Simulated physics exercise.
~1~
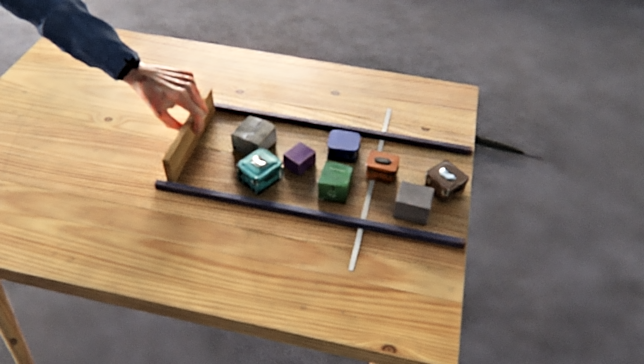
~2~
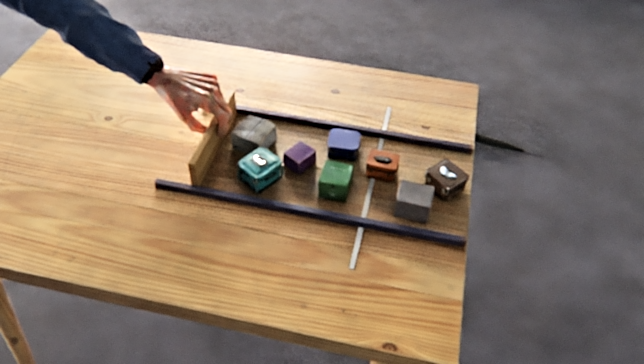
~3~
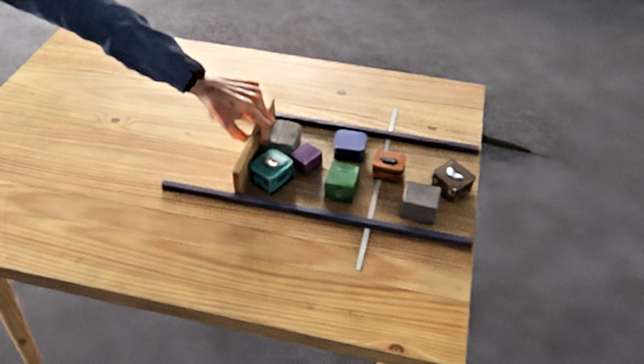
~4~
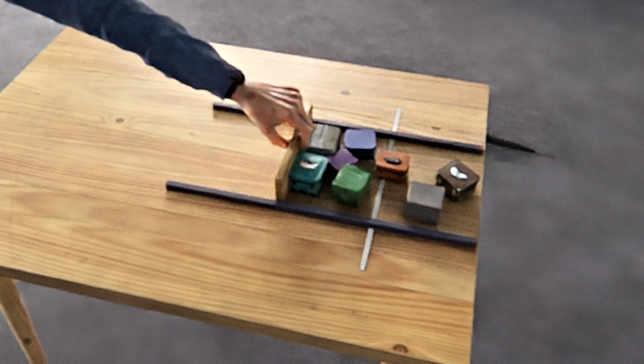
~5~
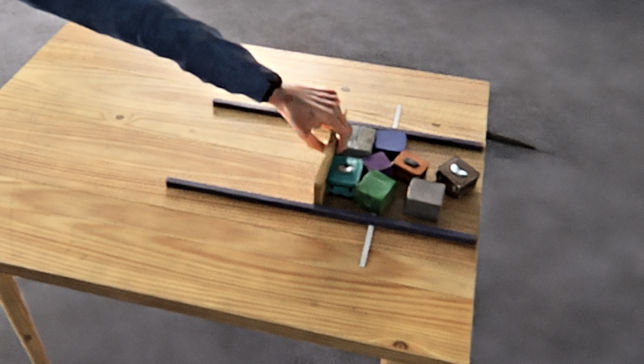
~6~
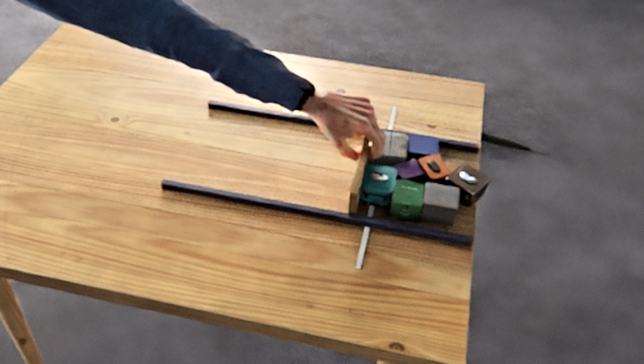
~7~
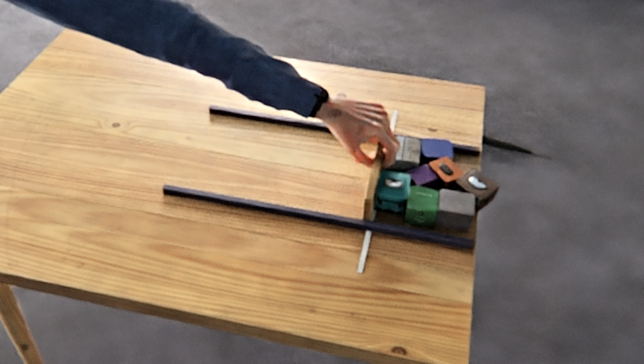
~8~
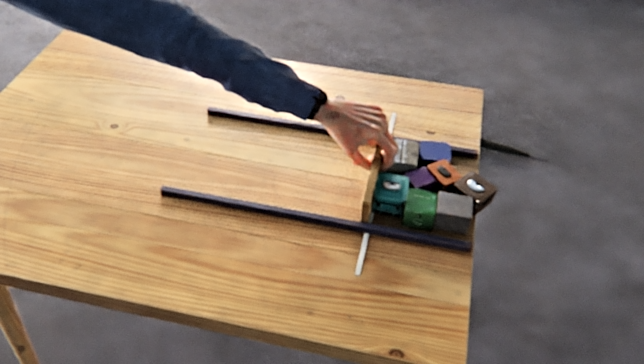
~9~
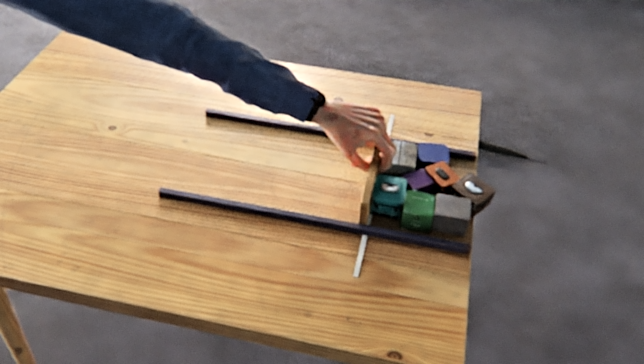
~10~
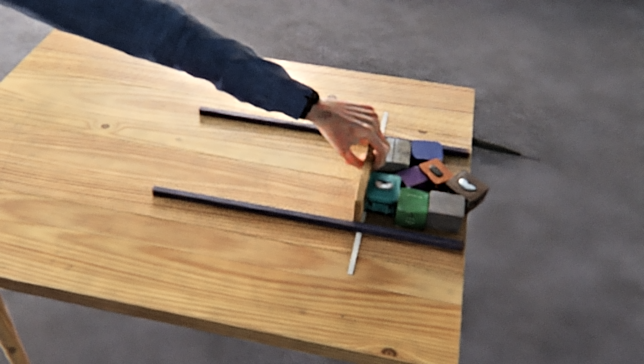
On a pale wooden table, small blocks and cases in grey, teal, purple, blue, green, orange and brown lie scattered between two dark rails. A hand in a dark sleeve holds an upright board at their left and slides it steadily to the right. The board meets the grey and teal pieces first, then gathers the purple, blue and green ones into a tightening cluster. The whole group is pushed toward the right edge of the table, packing together. The board stops around the pale tape line, and the crowded pieces rest at the edge, with none fallen off.
